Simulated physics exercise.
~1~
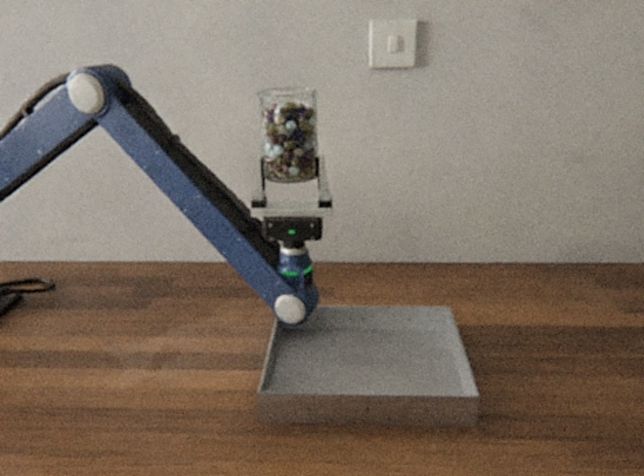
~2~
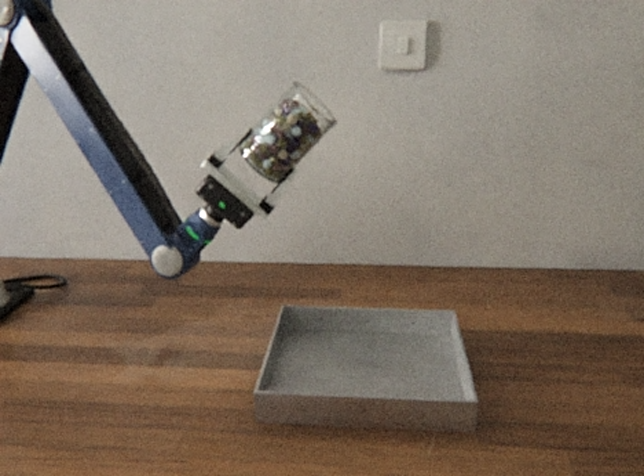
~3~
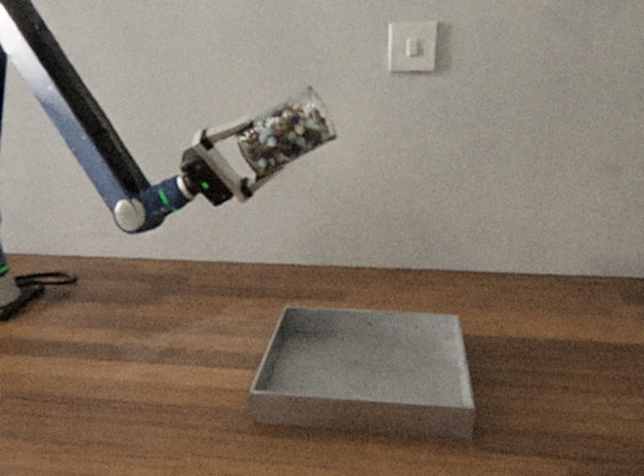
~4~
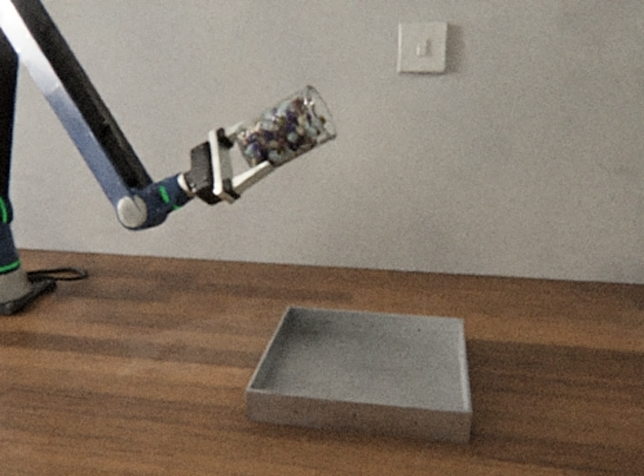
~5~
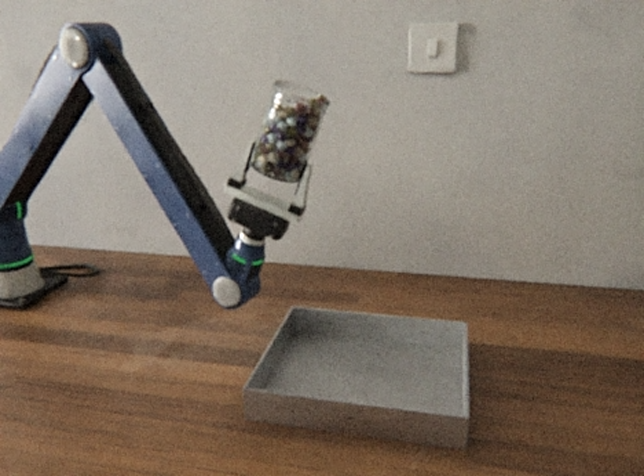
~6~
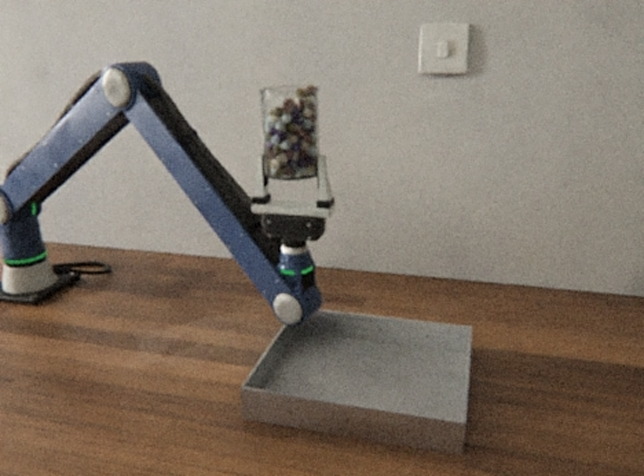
A blue robot arm tips a clear tumbler of colourful sweets, then rights it without spilling.
